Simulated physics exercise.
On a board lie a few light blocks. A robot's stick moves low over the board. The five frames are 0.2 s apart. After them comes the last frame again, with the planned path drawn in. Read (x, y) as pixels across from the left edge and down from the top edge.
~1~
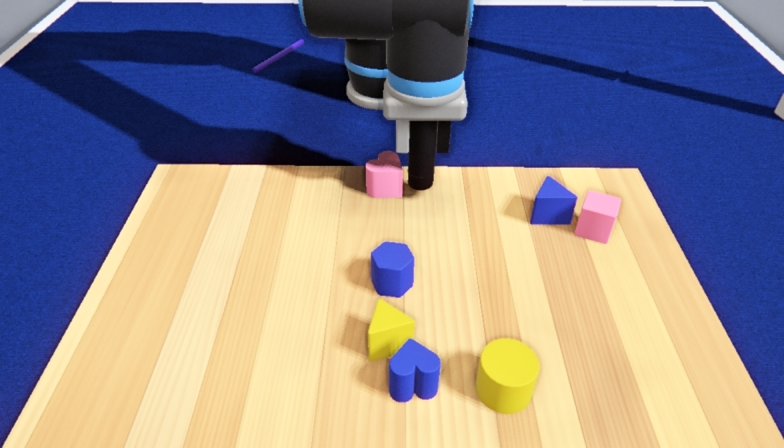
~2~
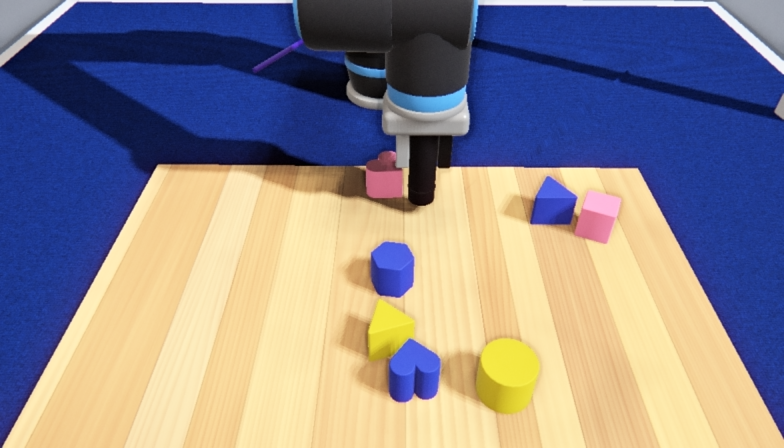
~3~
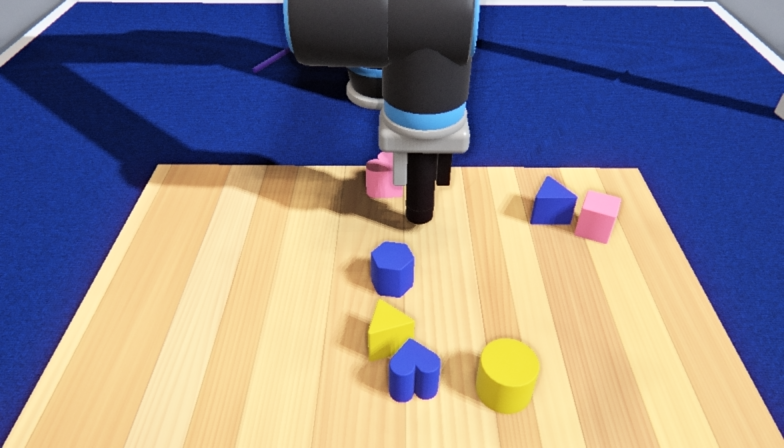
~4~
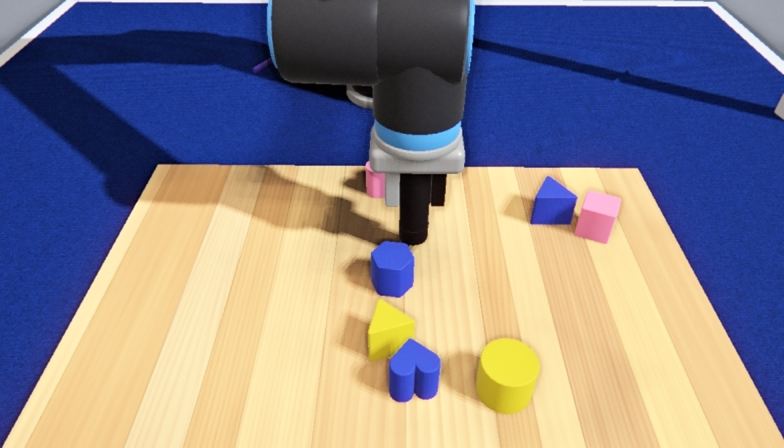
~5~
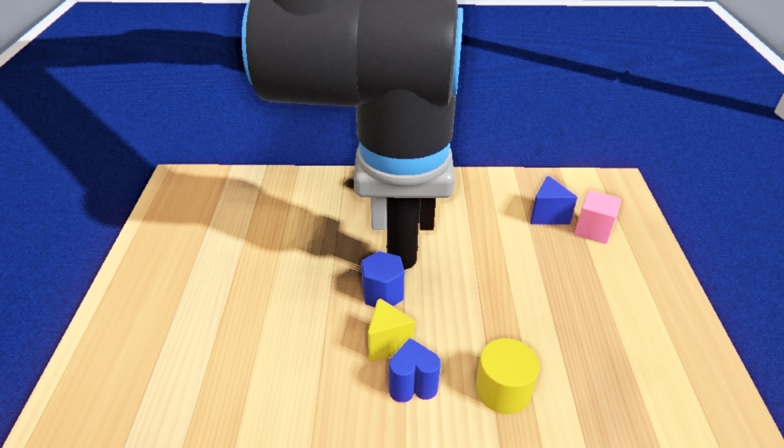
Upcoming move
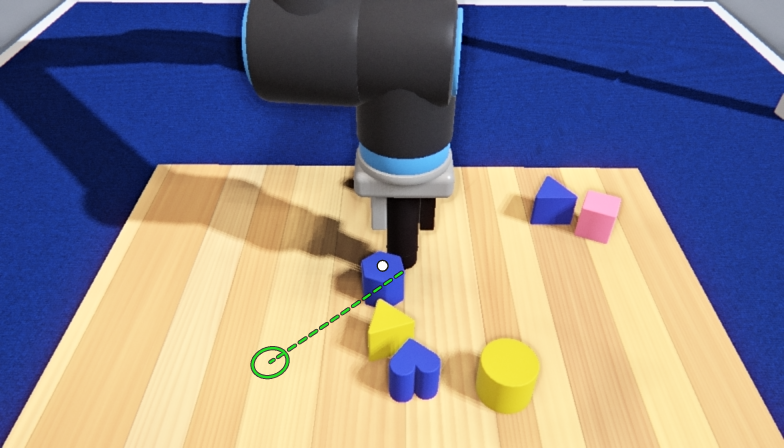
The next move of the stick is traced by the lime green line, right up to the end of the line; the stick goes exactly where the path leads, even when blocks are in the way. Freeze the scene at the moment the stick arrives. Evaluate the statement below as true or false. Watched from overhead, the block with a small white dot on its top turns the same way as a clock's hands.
Verdict: False.
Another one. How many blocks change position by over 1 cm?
I think only one will be displaced.
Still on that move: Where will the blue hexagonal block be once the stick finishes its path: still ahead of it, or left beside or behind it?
It is no longer ahead.
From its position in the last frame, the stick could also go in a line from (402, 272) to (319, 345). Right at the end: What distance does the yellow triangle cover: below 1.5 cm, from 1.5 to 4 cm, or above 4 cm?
The yellow triangle moves under 1.5 cm.
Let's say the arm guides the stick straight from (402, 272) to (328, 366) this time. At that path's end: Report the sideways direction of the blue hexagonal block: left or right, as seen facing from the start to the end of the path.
Towards the right-hand side.
The drawn path runs straight from (402, 272) to (270, 362); the dot is on the blue hexagonal block.
What follows on the original path. One third of the way, stick (361, 288); blue hexagonal block (343, 298), turned 15° anticlockwise.
Two thirds of the way, stick (317, 318); blue hexagonal block (311, 335), turned 55° anticlockwise.
At the end, stick (267, 350); blue hexagonal block (297, 354), turned 120° anticlockwise; yellow triangle not moved.
